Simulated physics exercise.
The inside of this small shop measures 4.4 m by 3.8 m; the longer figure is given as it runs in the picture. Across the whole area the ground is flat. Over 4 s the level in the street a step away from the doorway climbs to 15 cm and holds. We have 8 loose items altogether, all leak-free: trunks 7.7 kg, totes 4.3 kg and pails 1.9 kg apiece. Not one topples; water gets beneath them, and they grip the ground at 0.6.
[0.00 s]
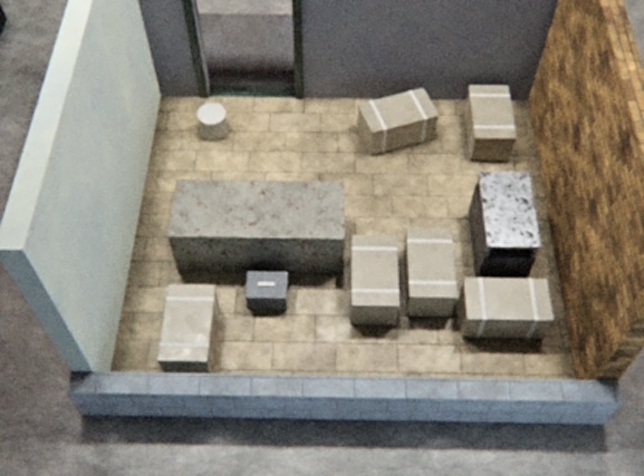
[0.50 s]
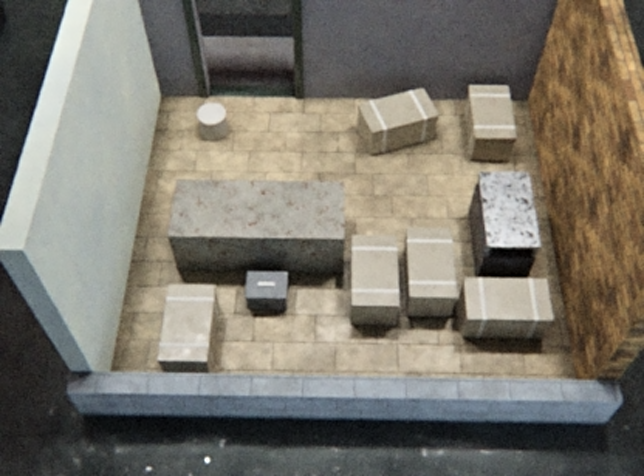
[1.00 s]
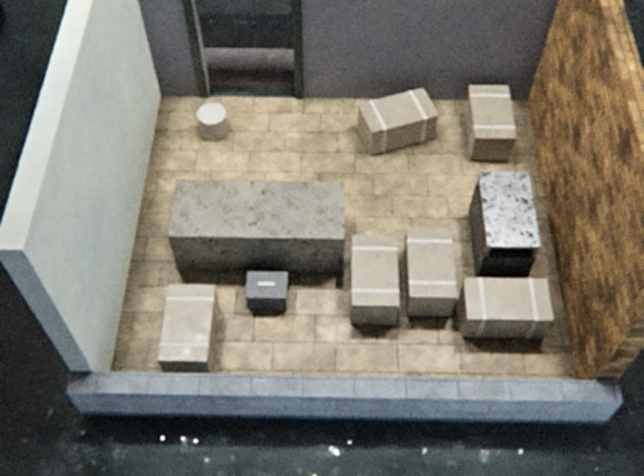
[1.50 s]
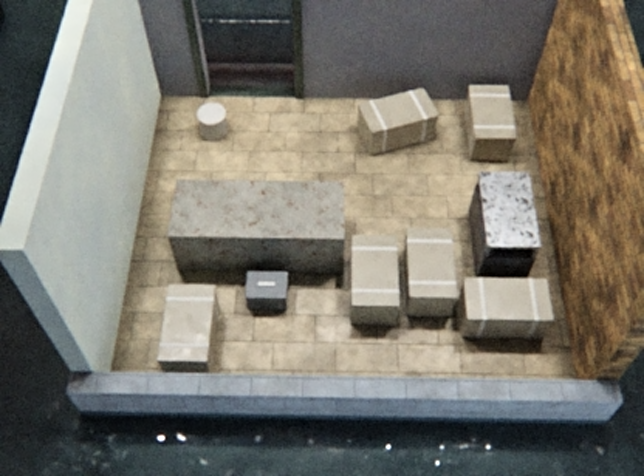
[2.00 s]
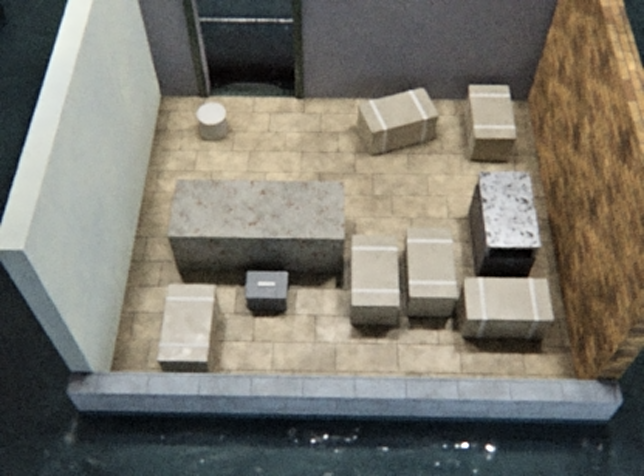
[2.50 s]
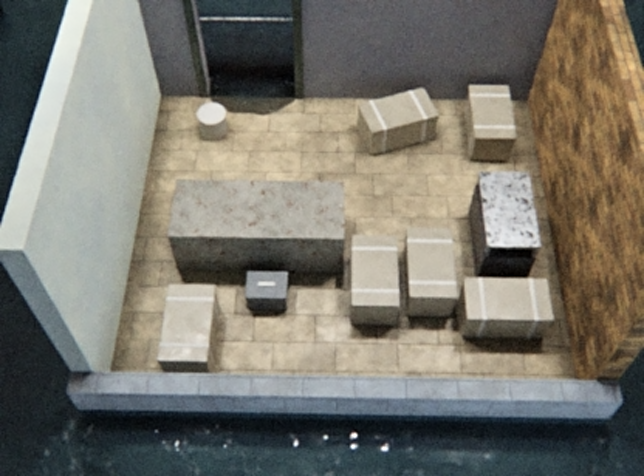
Dark water spreads around the small walled shop while the boxes and pail inside stay still.
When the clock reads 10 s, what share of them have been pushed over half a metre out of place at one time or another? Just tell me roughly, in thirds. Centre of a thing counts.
Roughly under a third.
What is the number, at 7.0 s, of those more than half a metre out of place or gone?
Tally at that time: 1.
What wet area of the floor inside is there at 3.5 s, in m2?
Close to 1.5 m2, I'd say.
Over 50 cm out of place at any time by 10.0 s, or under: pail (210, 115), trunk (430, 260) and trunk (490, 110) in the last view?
Taking them in turn, the first is beyond the limit, the second within the limit and the third within the limit.
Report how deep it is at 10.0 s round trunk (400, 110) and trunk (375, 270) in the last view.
I'd put it at 2 cm and 2 cm respectively.
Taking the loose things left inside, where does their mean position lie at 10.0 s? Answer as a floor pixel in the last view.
(369, 266).
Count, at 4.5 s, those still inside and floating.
Count at that moment: 0.
After 3.5 s 0 of 8 are over 50 cm from their spots; 0 afloat.
After 4.5 s 1 of 8 are over 50 cm from their spots; 0 afloat.
After 7.0 s 1 of 8 are over 50 cm from their spots; 1 afloat.
After 10.0 s 1 of 8 are over 50 cm from their spots, and 1 have been at some point; 4 afloat.
